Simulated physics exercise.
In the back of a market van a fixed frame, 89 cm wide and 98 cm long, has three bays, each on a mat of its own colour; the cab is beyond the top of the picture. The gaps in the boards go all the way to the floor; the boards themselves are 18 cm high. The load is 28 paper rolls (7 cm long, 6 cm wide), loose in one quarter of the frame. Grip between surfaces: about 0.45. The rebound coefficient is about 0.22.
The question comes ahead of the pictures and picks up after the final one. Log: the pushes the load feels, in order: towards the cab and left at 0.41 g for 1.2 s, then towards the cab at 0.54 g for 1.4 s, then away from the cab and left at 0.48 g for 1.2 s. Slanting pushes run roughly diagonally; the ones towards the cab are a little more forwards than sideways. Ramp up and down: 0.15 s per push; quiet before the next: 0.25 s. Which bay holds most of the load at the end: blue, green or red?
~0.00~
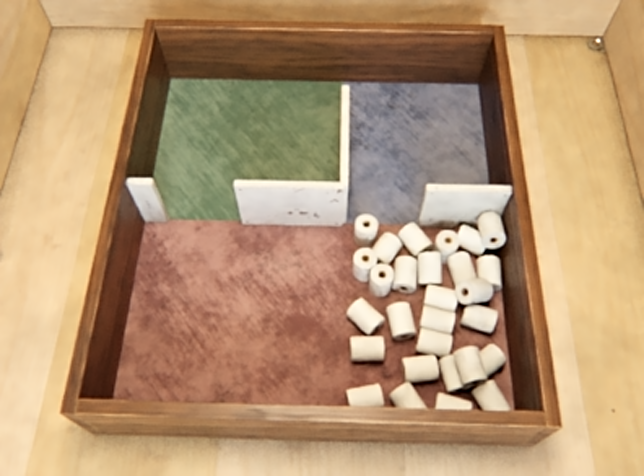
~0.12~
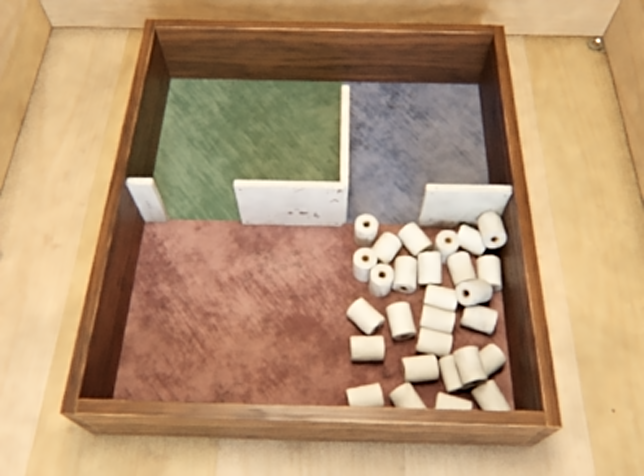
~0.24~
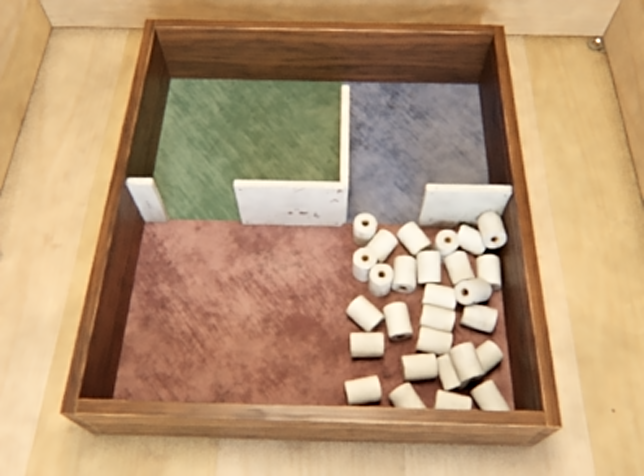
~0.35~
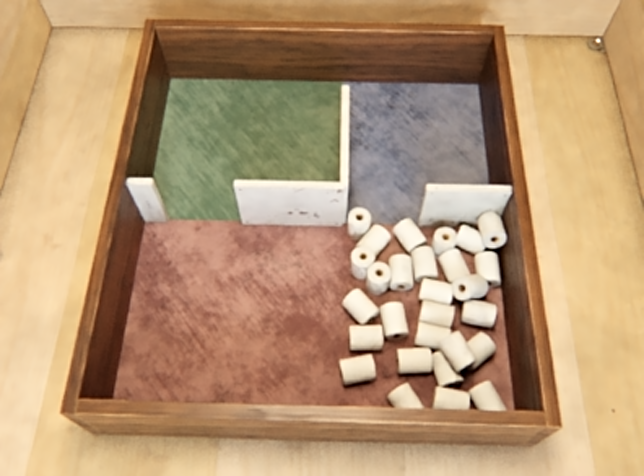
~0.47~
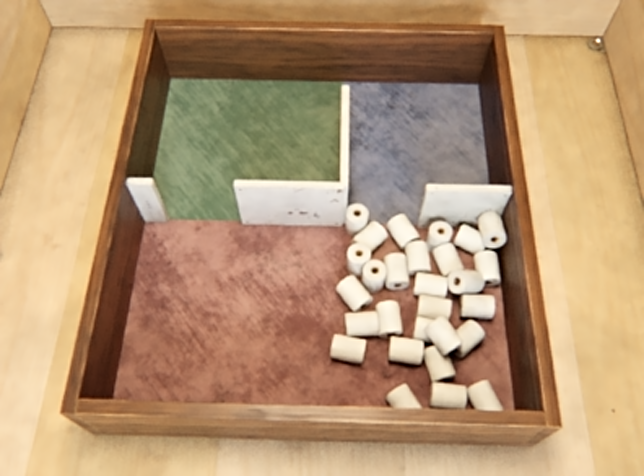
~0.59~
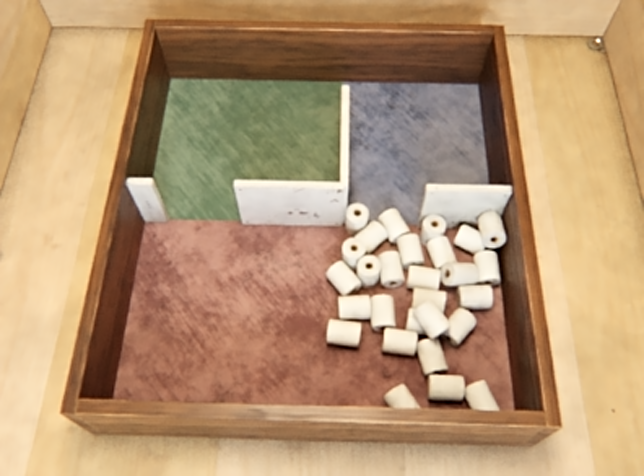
The red bay.
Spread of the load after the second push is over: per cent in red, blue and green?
Red 90, blue 10, green 0 %.
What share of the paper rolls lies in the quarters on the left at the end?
It comes to around 90 percent.
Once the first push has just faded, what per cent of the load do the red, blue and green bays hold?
Per cent by bay - red: 90, blue: 10, green: 0.
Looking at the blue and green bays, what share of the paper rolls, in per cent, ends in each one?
Final shares: Blue at 0, green at 10 percent.
After push 1 (1.44 s), 26 in the red bay and 2 in the blue bay.
After push 2 (3.09 s), 24 in the red bay, 3 in the blue bay and 1 in the green bay.
After push 3 (4.54 s), 24 in the red bay, 1 in the blue bay and 3 in the green bay.
Outcome (at 5.90 s), 24 in the red bay, 1 in the blue bay and 3 in the green bay.
